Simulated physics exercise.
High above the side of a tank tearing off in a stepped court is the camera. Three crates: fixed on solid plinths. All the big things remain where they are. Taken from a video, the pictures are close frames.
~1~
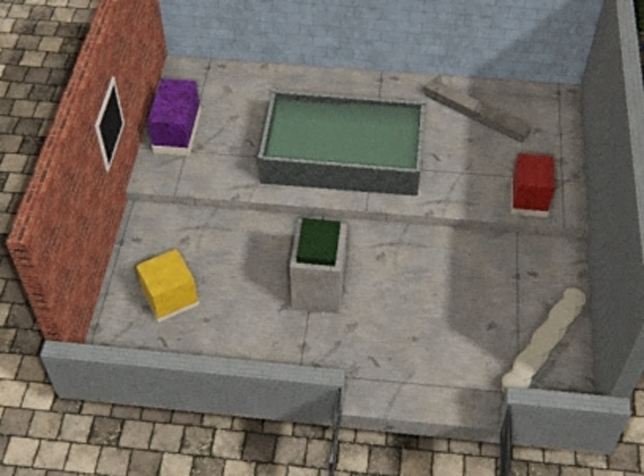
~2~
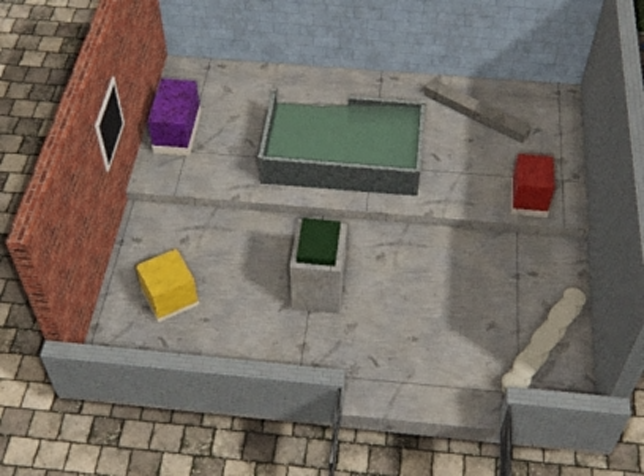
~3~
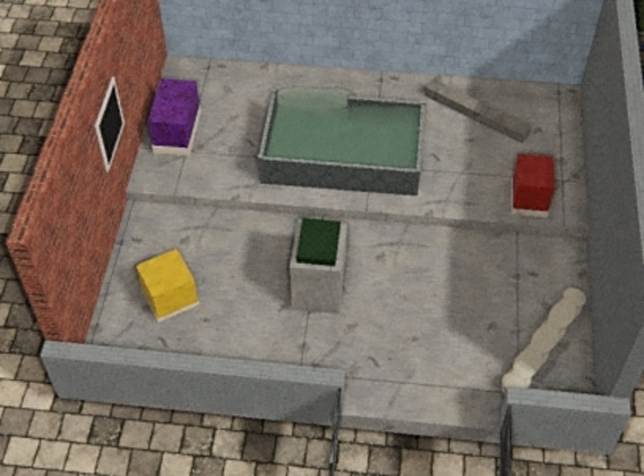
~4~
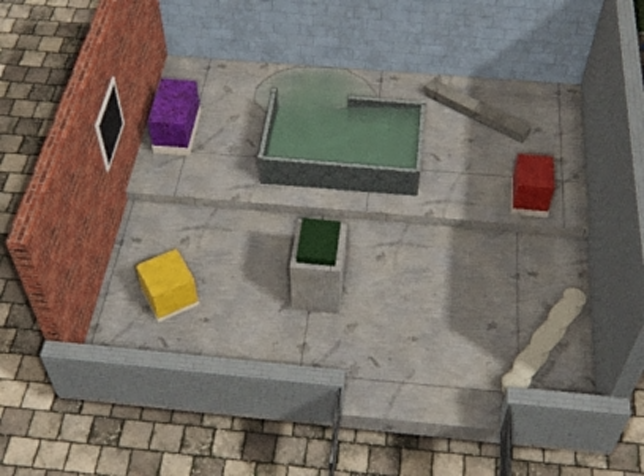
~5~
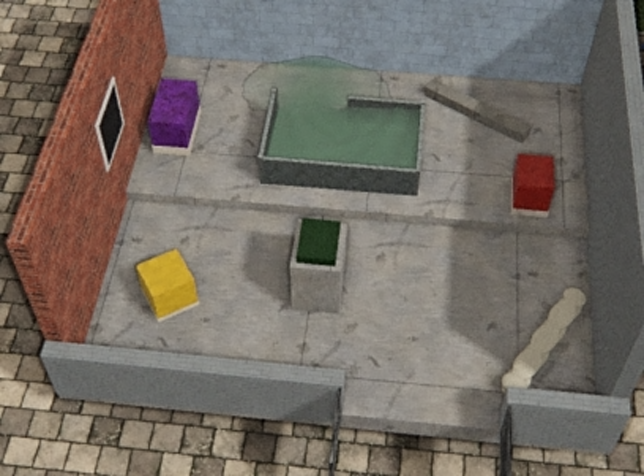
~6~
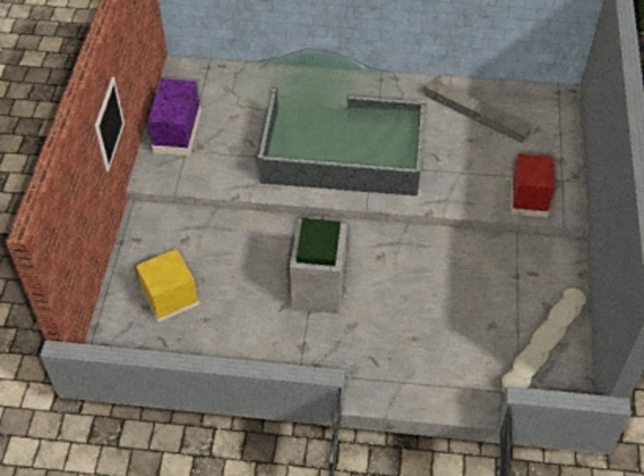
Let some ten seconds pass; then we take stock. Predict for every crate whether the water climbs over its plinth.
One by one: The yellow crate comes through with water on it. The purple crate comes through with water on it. The red crate comes through untouched.
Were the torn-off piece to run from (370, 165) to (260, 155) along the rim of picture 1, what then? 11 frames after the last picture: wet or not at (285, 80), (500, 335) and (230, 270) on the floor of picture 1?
Read off point by point, the answer is not soaked, soaking, soaking.
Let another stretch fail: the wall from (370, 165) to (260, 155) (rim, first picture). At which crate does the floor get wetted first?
Answer: The yellow one.
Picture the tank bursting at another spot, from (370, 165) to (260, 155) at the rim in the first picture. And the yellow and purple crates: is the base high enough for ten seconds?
The yellow one is reached; the purple one is untouched.
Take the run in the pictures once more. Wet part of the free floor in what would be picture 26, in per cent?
Around 35 percent.
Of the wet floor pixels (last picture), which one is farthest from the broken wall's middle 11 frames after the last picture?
Farthest reach: About (531, 88).
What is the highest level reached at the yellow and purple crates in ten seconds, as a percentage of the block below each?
In order: 180% and 130%.
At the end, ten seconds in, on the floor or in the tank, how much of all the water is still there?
About 98 %.
A moment on, water covers 10 % of the floor; the yellow crate not reached, the purple crate not reached, the red crate not reached.
Next, water covers 15 % of the floor; the yellow crate not reached, the purple crate water round its plinth, the red crate not reached.
Then, water covers 35 % of the floor; the yellow crate water round its plinth, the purple crate water round its plinth, the red crate water round its plinth.
Later, water covers 60 % of the floor; the yellow crate water round its plinth, the purple crate water round its plinth, the red crate water round its plinth.
In the end, water covers 80 % of the floor; the yellow crate was topped, the purple crate was topped, the red crate stayed above the water.
